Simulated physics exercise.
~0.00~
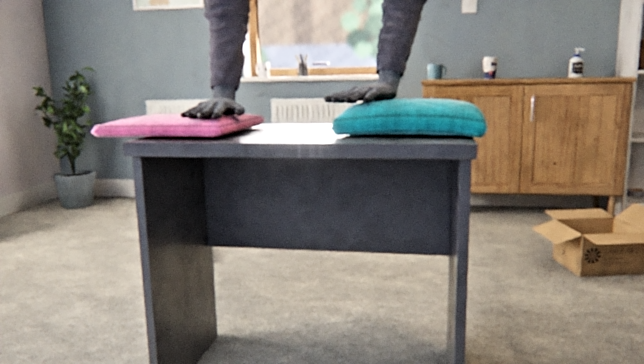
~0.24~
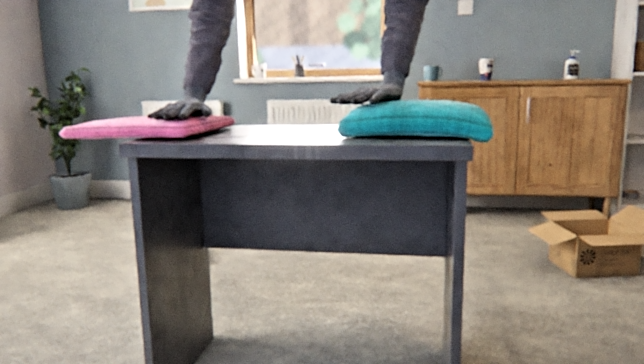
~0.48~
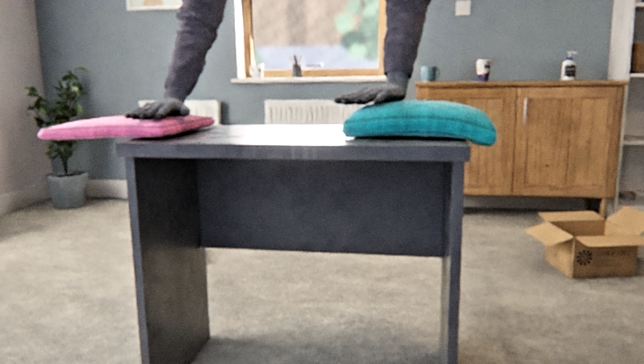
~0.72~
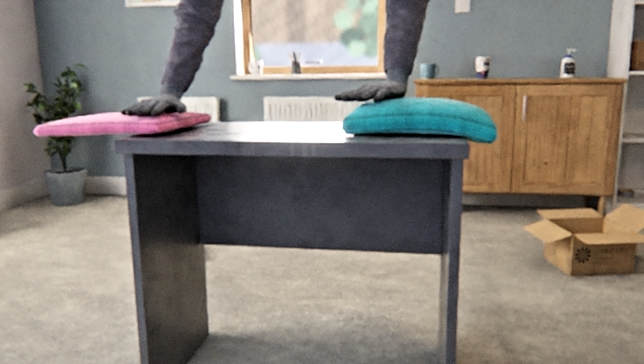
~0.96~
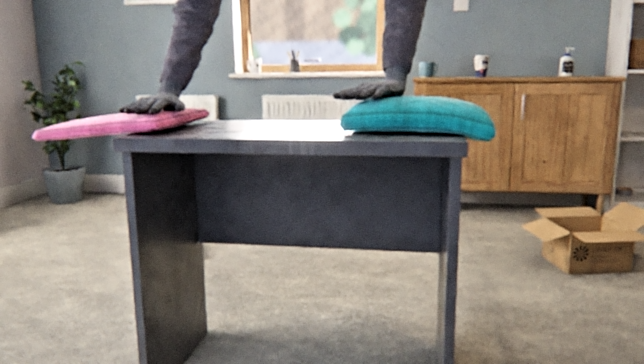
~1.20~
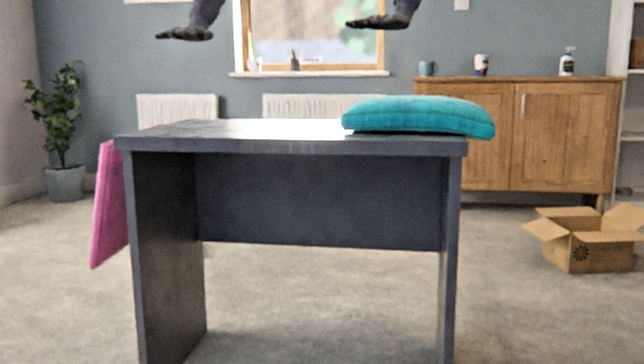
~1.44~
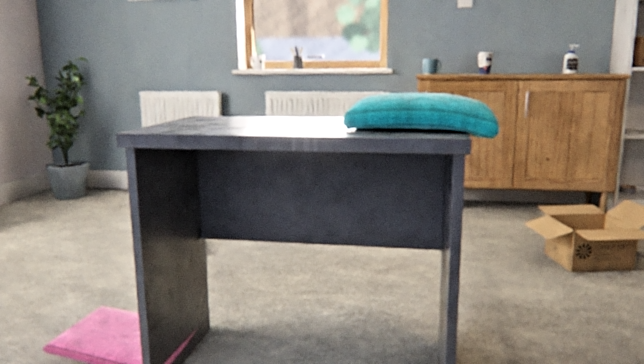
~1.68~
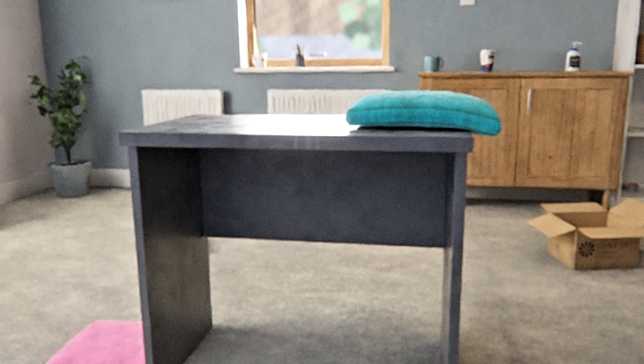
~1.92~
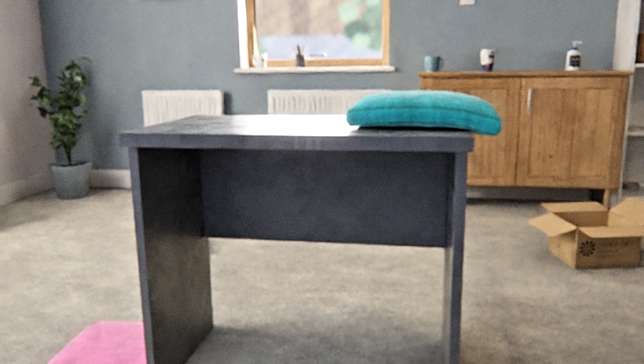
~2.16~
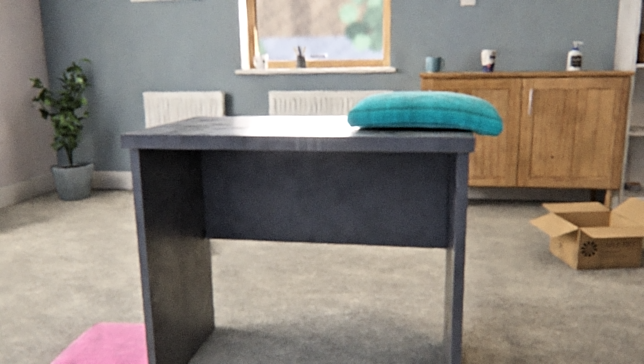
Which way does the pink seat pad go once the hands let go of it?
It goes down, dropping off the left end of the bench to the floor.
